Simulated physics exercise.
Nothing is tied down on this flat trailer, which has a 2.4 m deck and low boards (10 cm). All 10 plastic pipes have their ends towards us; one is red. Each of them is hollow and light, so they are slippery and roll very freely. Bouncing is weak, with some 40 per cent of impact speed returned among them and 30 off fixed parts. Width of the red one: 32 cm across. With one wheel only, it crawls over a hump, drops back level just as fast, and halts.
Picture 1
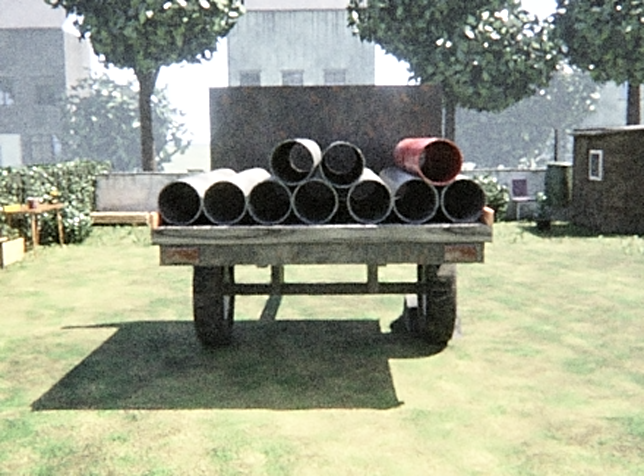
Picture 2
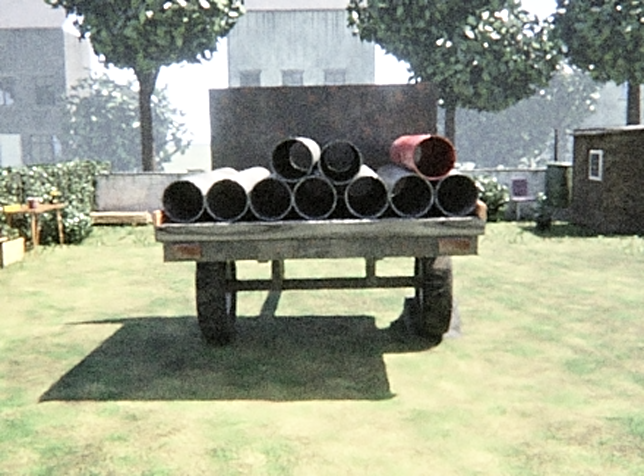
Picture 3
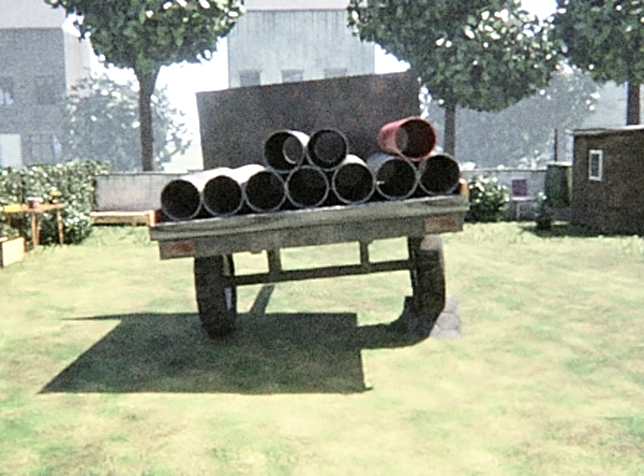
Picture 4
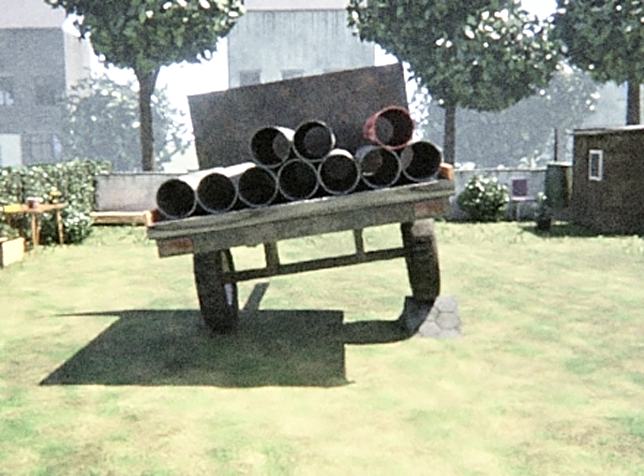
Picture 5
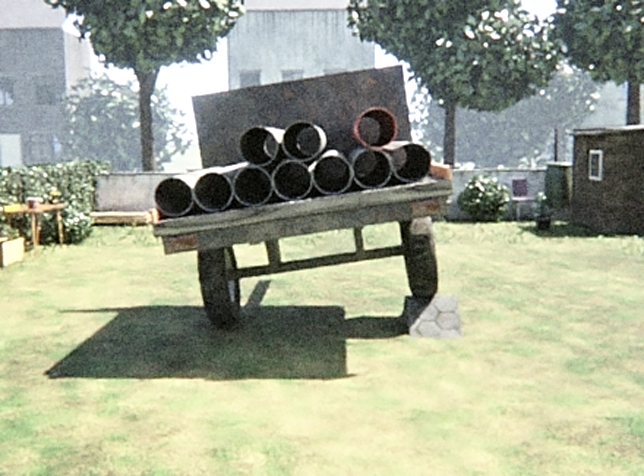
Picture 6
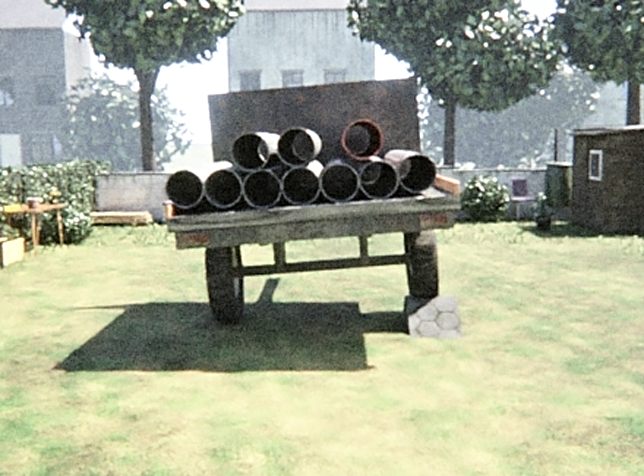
A flatbed trailer stands on a sunlit lawn, seen end-on by a still camera, with trees and pale buildings behind. Its low-sided deck carries grey pipes stacked in two rows, with a red one at upper right. Rolling away, it lifts its right wheel over a grey hump, tilting down to the left, then partly levels as the red pipe rolls left over one below.
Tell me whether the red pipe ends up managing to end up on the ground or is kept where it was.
It is kept where it was.
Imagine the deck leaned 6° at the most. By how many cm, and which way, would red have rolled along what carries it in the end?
I'd expect some 30 centimetres to the left.
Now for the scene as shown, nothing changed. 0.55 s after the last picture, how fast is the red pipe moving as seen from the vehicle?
About 0.8 m/s.
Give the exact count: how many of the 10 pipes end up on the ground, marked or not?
0 in total.
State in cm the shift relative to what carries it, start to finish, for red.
Red shifts something like 30.
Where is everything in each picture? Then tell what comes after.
The first frame shows red at (440, 162); 7 of the 10 make up the bottom layer.
The second frame shows red at (434, 157); the deck is a shade lower on the left.
The third frame shows red at (415, 139); the deck slopes 5° down to the left.
The fourth frame shows red at (394, 128); the deck slopes 8° down to the left.
The fifth frame shows red at (377, 128); the deck slopes 8° down to the left.
The sixth frame shows red at (363, 140); the deck slopes 4° down to the left.
Then, 0.6 s after the last picture, red is up on others, 75 cm from the right edge, rolling right; 0 gone from the deck.
At rest (1.2 s after the last picture), red is up on others, 65 cm from the right edge; 0 gone from the deck.
